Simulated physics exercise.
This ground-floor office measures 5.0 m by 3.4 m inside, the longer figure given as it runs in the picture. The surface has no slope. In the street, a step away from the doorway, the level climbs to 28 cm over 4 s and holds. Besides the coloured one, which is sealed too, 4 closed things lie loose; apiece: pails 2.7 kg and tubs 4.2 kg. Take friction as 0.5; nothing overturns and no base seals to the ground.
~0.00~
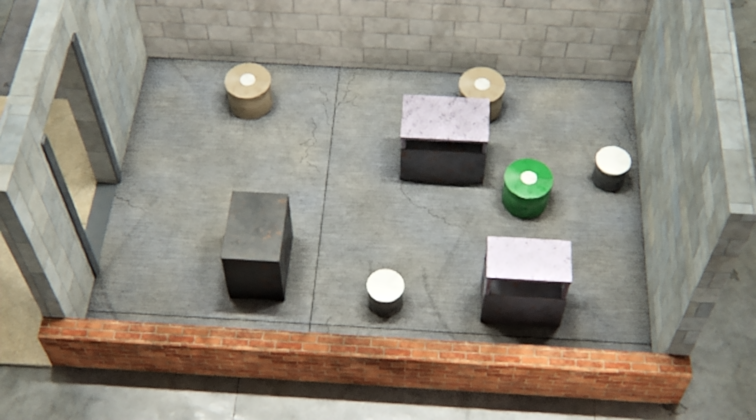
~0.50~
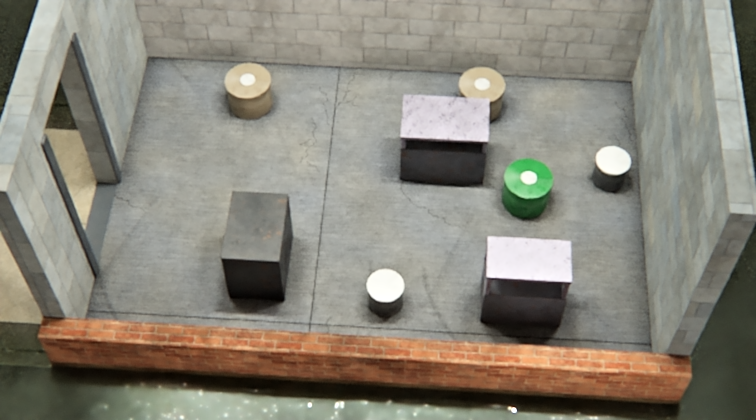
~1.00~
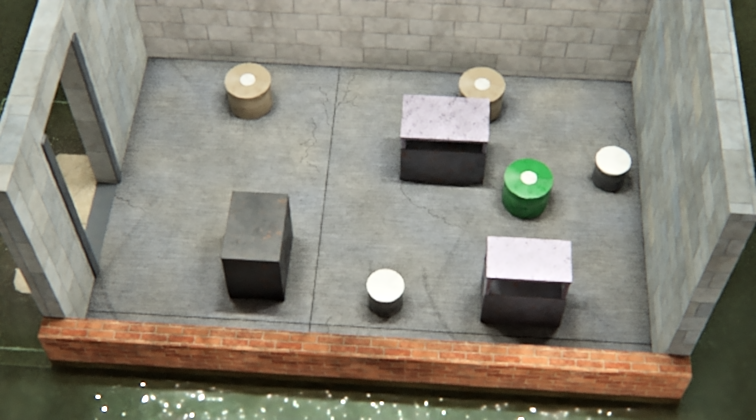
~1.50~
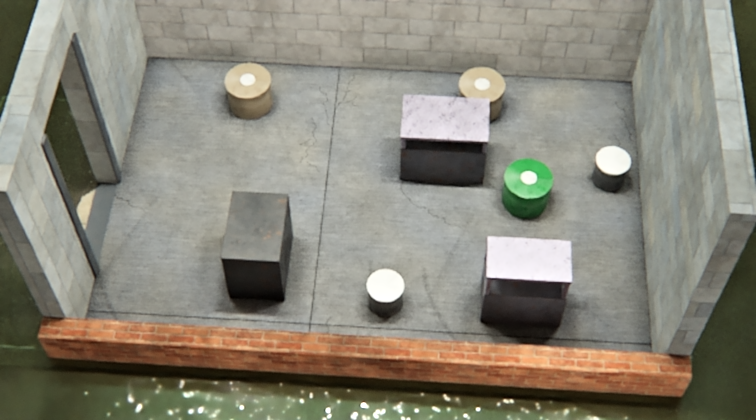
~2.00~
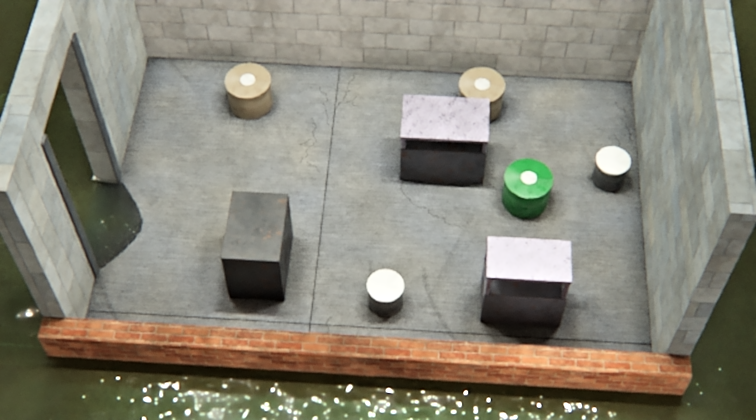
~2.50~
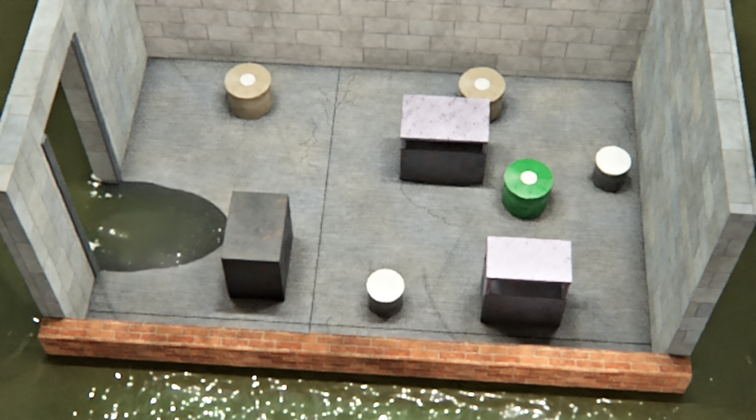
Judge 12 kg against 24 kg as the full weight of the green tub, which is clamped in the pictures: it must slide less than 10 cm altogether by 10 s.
For it, only the higher weight holds it.
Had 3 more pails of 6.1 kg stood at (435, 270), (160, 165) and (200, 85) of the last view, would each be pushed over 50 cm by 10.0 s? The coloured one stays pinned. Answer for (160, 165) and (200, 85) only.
In that order: Less, under.
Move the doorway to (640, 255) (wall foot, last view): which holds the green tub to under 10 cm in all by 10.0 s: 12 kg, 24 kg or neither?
In that case neither load is enough.
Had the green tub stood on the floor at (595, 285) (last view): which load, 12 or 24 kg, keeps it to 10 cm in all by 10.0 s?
Only the larger holds.
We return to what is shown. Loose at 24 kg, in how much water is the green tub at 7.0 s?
Roughly 4 cm.
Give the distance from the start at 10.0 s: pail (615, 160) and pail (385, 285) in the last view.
In that order: 120 cm, 150 cm.
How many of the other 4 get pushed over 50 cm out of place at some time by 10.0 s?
4 of them.
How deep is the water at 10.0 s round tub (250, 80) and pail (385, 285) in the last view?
Roughly 4 and 12 cm.
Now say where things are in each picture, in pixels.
The first frame shows the green tub at (529, 178), on the bottom; water covers 0.0 m2; 0 of 5 have shifted.
The second frame shows the green tub at (529, 178), on the bottom; 0.0 m2 under water; 0 of 5 have shifted.
The third frame shows the green tub at (529, 178) rests on the ground; water covers 0.0 m2; 0 of 5 have shifted.
The fourth frame shows the green tub at (529, 178), on the bottom; water covers 0.0 m2; 0 of 5 have shifted.
The fifth frame shows the green tub at (529, 178) rests on the ground; water covers 0.2 m2; 0 of 5 have shifted.
The sixth frame shows the green tub at (529, 178) rests on the ground; 0.8 m2 under water; 0 of 5 have shifted.
After 3.5 s the green tub would be 0 cm from its start with 12 kg and 0 cm from its start with 24 kg; 0 cm of water round it then.
After 4.5 s the green tub would be 0 cm from its start with 12 kg and 0 cm from its start with 24 kg; 0 cm of water round it then.
After 7.0 s the green tub would be 0 cm from its start with 12 kg and 0 cm from its start with 24 kg; 4 cm of water round it then.
After 10.0 s the green tub would be 56 cm from its start with 12 kg and 0 cm from its start with 24 kg; 10 cm of water round it then.
